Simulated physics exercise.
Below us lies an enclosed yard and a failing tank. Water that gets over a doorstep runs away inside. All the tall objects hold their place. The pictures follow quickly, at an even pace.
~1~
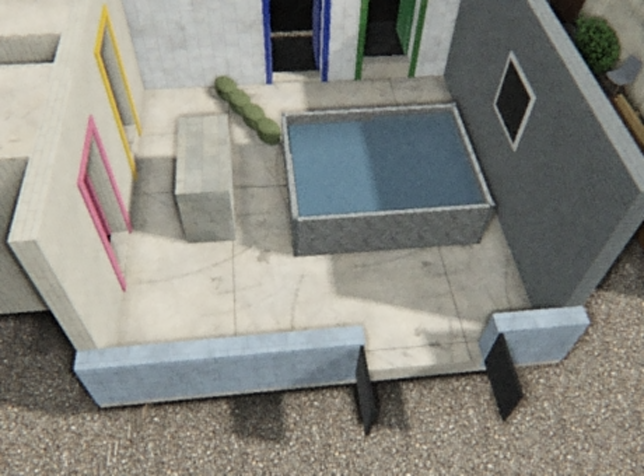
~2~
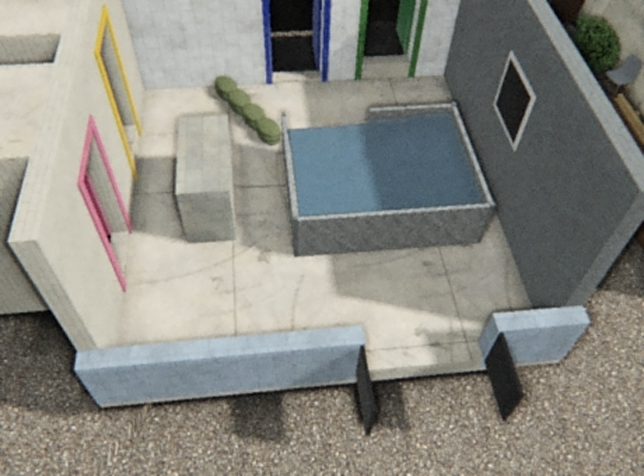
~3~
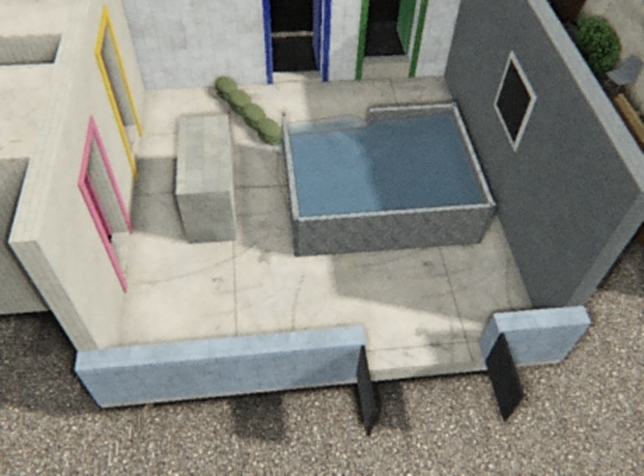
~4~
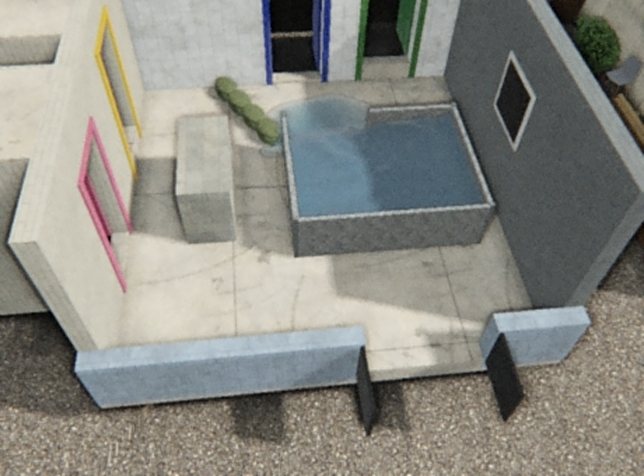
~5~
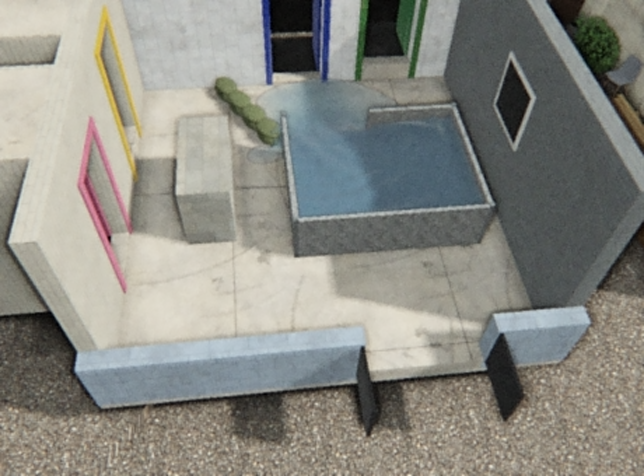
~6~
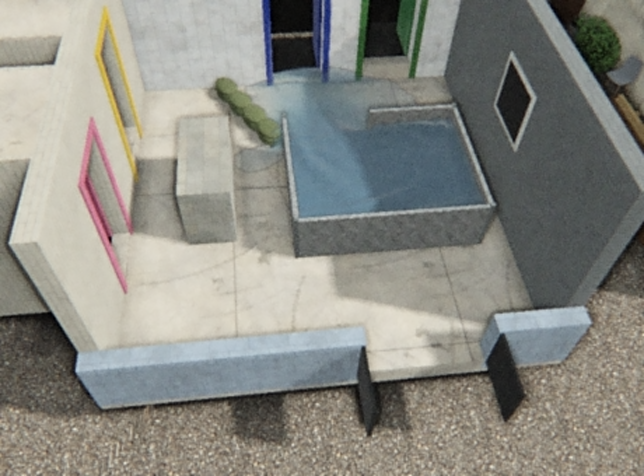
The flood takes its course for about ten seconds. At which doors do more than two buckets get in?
One by one: The green door admits no more than that; the yellow door admits no more than that; the pink door admits no more than that; the blue door lets in a lot.
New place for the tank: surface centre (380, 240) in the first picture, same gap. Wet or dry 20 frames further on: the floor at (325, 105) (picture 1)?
Answer: Covered.
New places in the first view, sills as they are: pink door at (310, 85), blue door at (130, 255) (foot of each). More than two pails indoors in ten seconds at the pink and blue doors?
My reading: Pink door floods, blue door holds.
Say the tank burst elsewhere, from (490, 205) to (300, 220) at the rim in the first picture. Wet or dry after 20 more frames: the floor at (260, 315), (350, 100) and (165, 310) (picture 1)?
In that order: Awash, not flooded, covered.
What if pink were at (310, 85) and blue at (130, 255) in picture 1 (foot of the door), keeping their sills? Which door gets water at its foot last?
Last comes the blue door.
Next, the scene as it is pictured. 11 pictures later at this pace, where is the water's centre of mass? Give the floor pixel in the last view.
At about (354, 161).
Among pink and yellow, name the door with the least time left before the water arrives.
The yellow one.
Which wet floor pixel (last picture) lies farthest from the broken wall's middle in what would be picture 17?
Roughly at (146, 91).
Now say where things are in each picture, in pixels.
The first frame shows still water in the tank at (381, 161).
In the second frame, the front is at a hidden place, out from the gap on the tank's far side.
In the third frame, water pours out on the tank's far side and has run to a hidden place.
In the fourth frame, the front is at (343, 97), out from the gap on the tank's far side.
In the fifth frame, the front is at (342, 81), out from the gap on the tank's far side.
In the sixth frame, water pours out on the tank's far side and has run to (381, 79).
A moment on, water covers 25 % of the floor; the green door wet at the sill, nothing in, the yellow door not reached, the pink door not reached, the blue door far over two buckets in.
Next, water covers 35 % of the floor; the green door wet at the sill, nothing in, the yellow door not reached, the pink door not reached, the blue door far over two buckets in.
Then, water covers 50 % of the floor; the green door wet at the sill, nothing in, the yellow door wet at the sill, nothing in, the pink door not reached, the blue door far over two buckets in.
Later, water covers 80 % of the floor; the green door wet at the sill, nothing in, the yellow door wet at the sill, nothing in, the pink door wet at the sill, nothing in, the blue door far over two buckets in.
In the end, water covers 95 % of the floor; the green door wet at the sill, nothing in, the yellow door wet at the sill, nothing in, the pink door wet at the sill, nothing in, the blue door far over two buckets in.
